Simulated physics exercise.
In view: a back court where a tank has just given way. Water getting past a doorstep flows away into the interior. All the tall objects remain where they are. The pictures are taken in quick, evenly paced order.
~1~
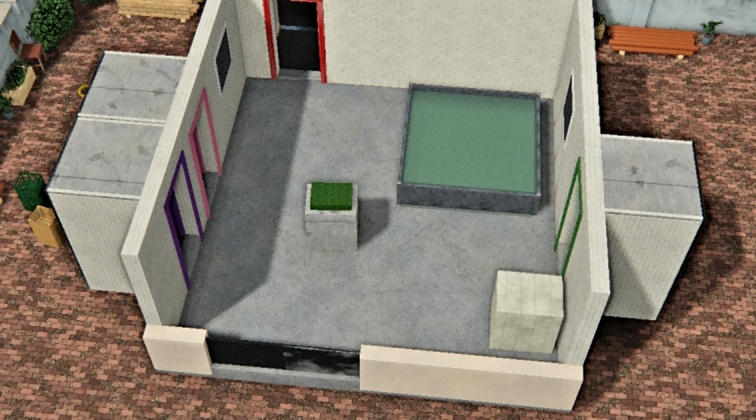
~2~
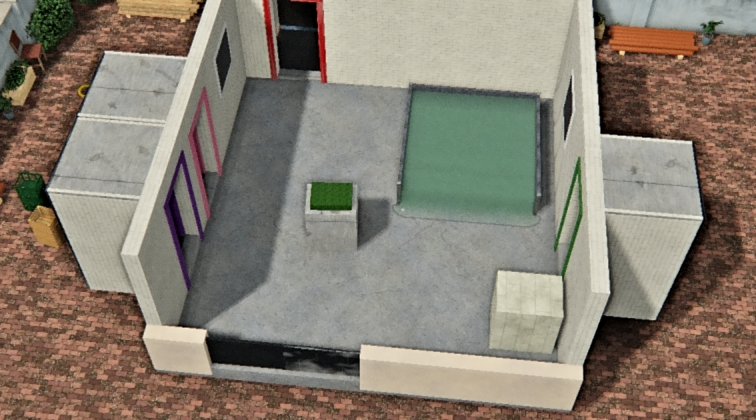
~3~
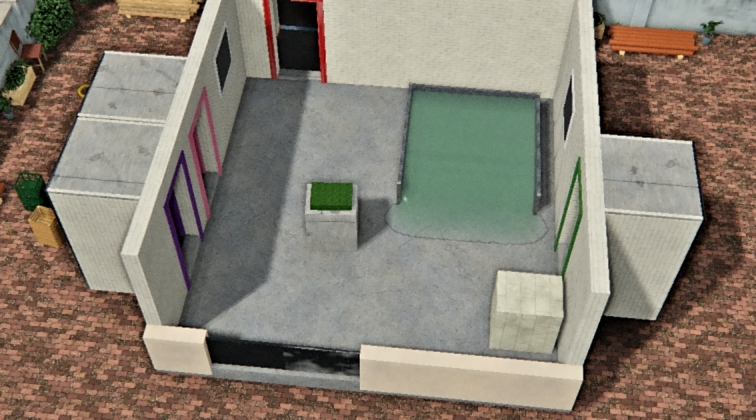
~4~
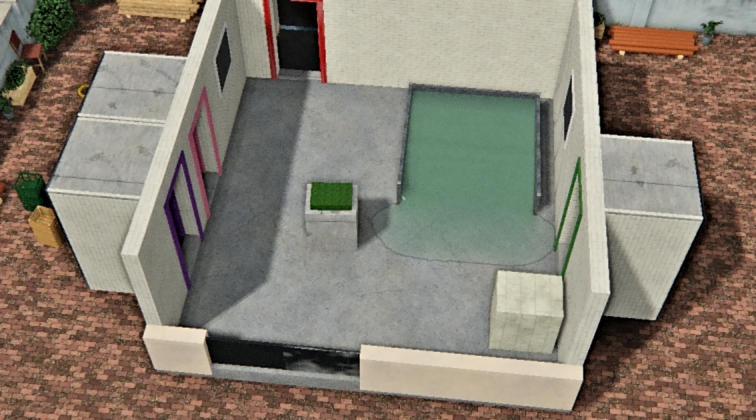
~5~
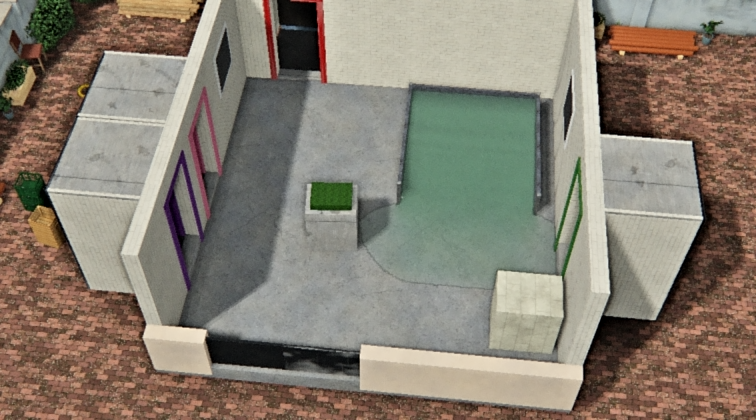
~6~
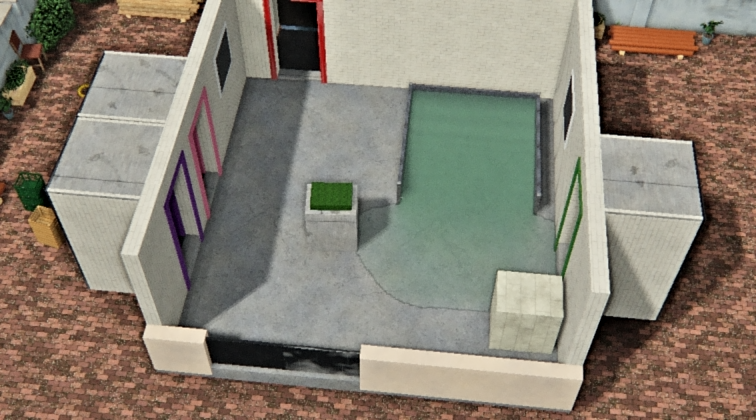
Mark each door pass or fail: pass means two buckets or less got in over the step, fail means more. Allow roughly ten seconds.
Green door - pass, purple door - pass, pink door - pass, red door - fail.
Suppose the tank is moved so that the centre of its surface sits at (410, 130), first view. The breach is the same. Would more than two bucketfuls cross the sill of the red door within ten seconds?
Red door exceeds the threshold.
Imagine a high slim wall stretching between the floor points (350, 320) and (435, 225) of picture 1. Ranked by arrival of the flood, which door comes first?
I say the green door.
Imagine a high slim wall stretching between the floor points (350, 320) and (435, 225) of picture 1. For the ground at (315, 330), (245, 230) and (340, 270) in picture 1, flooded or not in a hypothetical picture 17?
Log, spots one to three: Swamped; spared; swamped.
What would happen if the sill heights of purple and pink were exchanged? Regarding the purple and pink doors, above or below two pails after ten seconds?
Purple door: Above the mark; pink door: Below the mark.
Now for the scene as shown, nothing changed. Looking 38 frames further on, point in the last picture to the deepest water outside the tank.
Around (172, 350).
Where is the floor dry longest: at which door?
My answer: The red door.
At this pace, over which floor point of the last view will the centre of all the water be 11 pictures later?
Centre of mass: Roughly (458, 227).
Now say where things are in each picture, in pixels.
The first frame shows still water in the tank at (471, 140).
In the second frame, water pours out at (467, 201) and has run to (535, 220).
In the third frame, water pours out at (467, 203) and has run to (542, 232).
In the fourth frame, water pours out at (467, 203) and has run to (549, 246).
In the fifth frame, water pours out at (467, 203) and has run to (391, 270).
In the sixth frame, water pours out at (467, 203) and has run to (402, 297).
A moment on, water covers 30 % of the floor; the green door wet at the sill, nothing in, the purple door not reached, the pink door not reached, the red door not reached.
Next, water covers 40 % of the floor; the green door wet at the sill, nothing in, the purple door not reached, the pink door not reached, the red door not reached.
Then, water covers 45 % of the floor; the green door wet at the sill, nothing in, the purple door not reached, the pink door not reached, the red door not reached.
Later, water covers 75 % of the floor; the green door wet at the sill, nothing in, the purple door wet at the sill, nothing in, the pink door wet at the sill, nothing in, the red door not reached.
In the end, water covers 100 % of the floor; the green door wet at the sill, nothing in, the purple door wet at the sill, nothing in, the pink door wet at the sill, nothing in, the red door far over two buckets in.
